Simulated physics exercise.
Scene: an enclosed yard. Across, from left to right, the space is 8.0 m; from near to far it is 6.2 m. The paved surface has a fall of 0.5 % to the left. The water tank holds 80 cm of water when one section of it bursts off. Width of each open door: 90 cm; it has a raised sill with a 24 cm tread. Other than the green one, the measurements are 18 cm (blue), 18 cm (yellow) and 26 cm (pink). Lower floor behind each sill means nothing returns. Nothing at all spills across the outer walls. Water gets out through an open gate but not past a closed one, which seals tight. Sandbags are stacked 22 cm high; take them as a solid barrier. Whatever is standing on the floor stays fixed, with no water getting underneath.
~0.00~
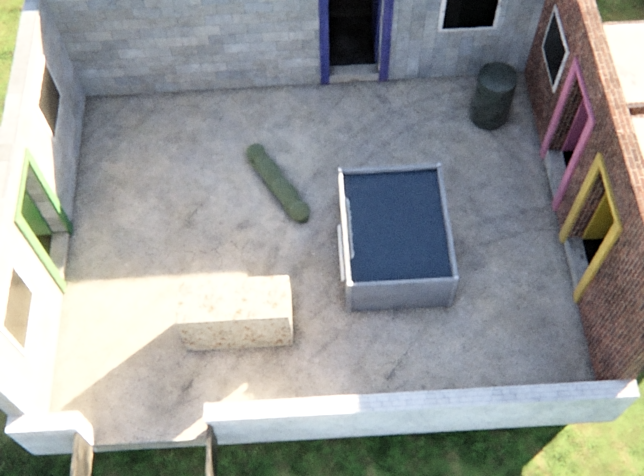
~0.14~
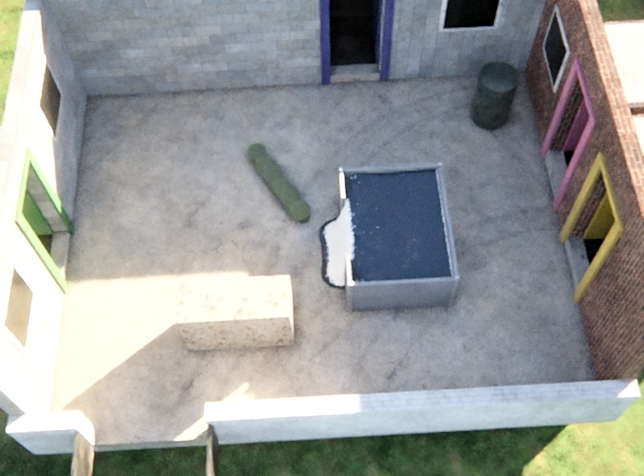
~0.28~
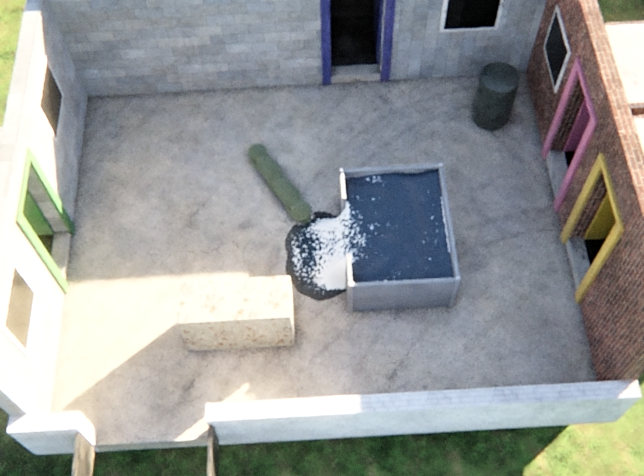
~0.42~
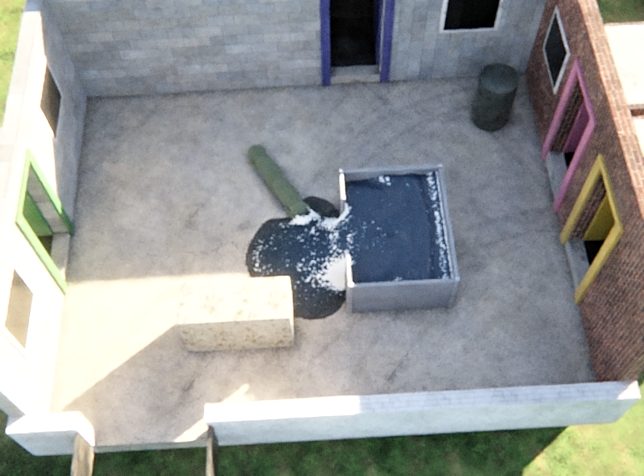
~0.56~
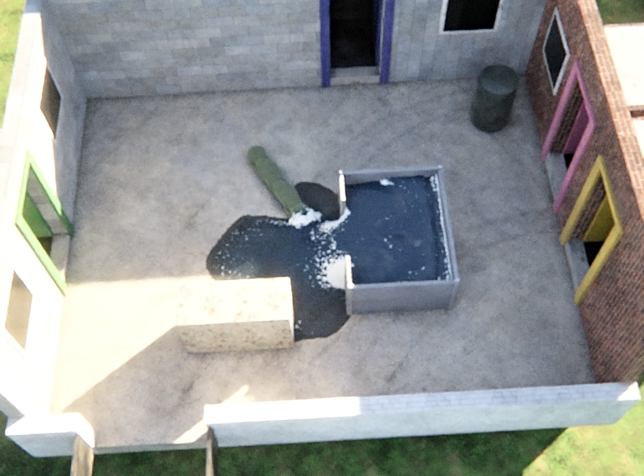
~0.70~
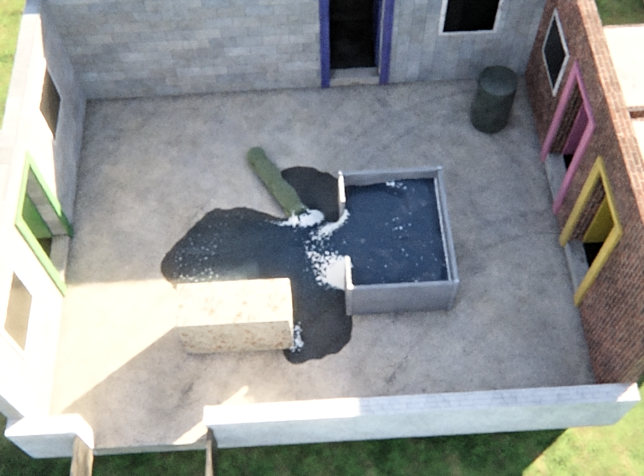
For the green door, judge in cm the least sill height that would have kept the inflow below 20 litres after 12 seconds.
A sill of about 29 cm.
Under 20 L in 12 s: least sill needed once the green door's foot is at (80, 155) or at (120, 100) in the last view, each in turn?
10.0 and 18 cm.
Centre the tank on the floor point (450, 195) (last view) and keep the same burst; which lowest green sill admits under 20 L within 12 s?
Then close to 13.0 cm.
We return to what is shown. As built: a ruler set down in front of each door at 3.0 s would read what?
At the green door the depth is 28 cm, at blue 2 cm, at yellow 0 cm and at pink 0 cm.
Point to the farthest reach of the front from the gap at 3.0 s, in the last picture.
Around (87, 102).
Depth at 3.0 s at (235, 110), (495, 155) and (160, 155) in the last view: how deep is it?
Some 1, 0 and 2 cm.
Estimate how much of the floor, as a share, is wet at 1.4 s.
About 30 per cent.
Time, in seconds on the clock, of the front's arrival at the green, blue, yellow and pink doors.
Green 1.1 s, blue 3.0 s, yellow 10.5 s, pink 9.0 s.
After 1.4 s water covers 30 % of the floor, deepest (38 cm) near (336, 253); 20 cm at the green door, 1 litre in over its 14 cm sill.
After 3.0 s water covers 40 % of the floor, deepest (29 cm) near (67, 269); 28 cm at the green door, 152 litres in over its 14 cm sill.
After 12.0 s water covers 95 % of the floor, deepest (9 cm) near (48, 434); 6 cm at the green door, 219 litres in over its 14 cm sill.
At the green door as built, the water arrived by 1.2 s and peaked near 35 cm at 2.2 s.
Run again over the same 12 s with other heights there, 54 litres in over 23.5 cm, 11 litres over 32 cm. The limit of 20 litres is kept from about 29 cm up.
